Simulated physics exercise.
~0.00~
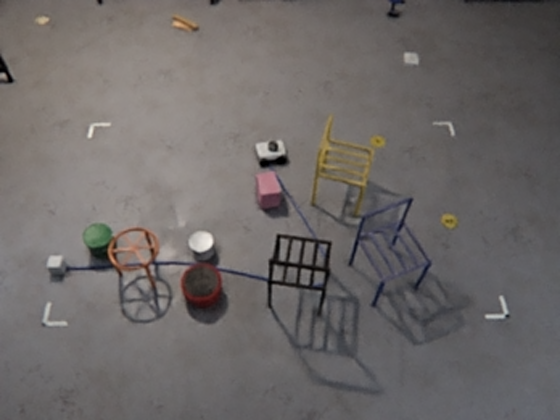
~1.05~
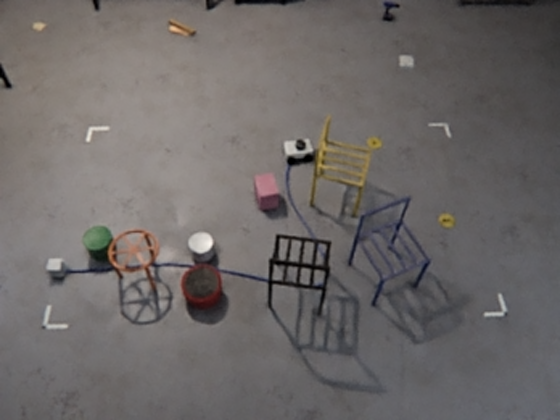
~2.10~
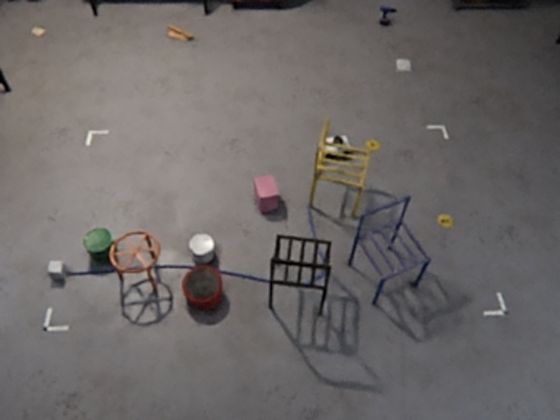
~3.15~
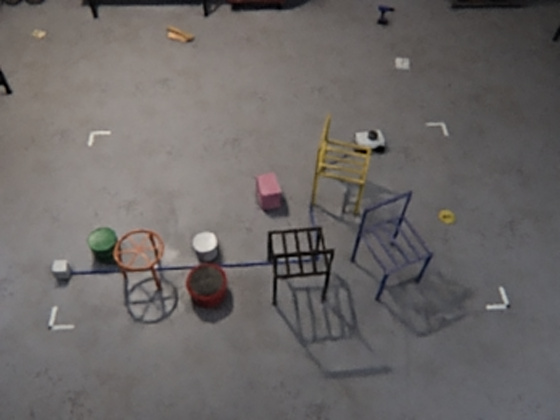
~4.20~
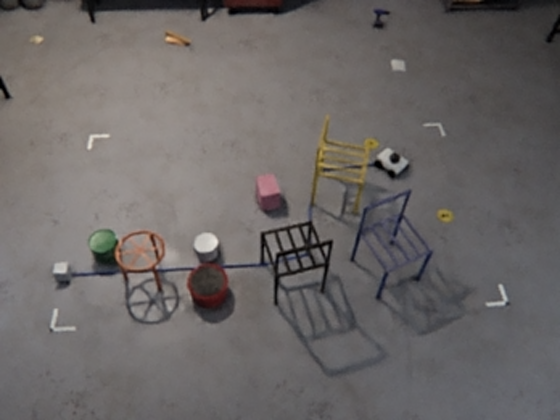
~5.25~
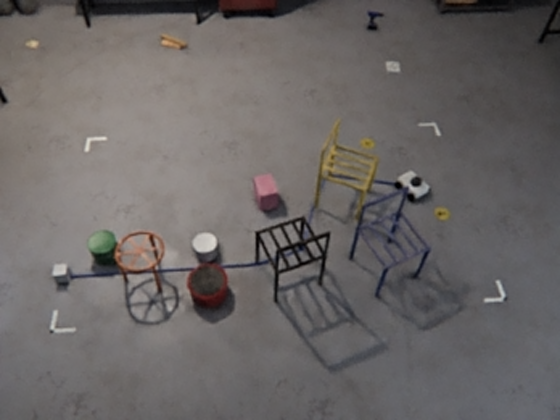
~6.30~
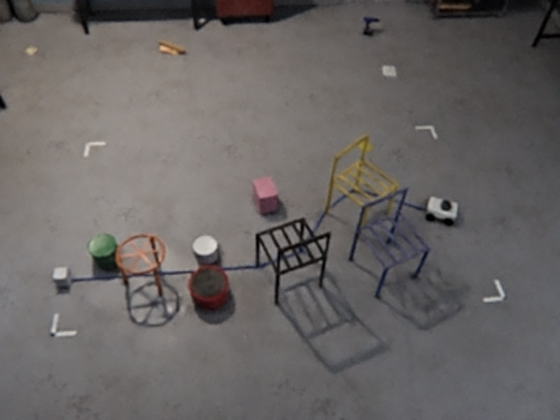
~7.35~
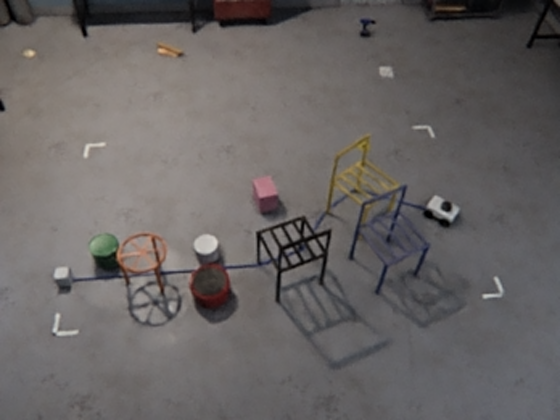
A small white cart drives right, then down-right, its blue lead shifting two chairs, and stops.
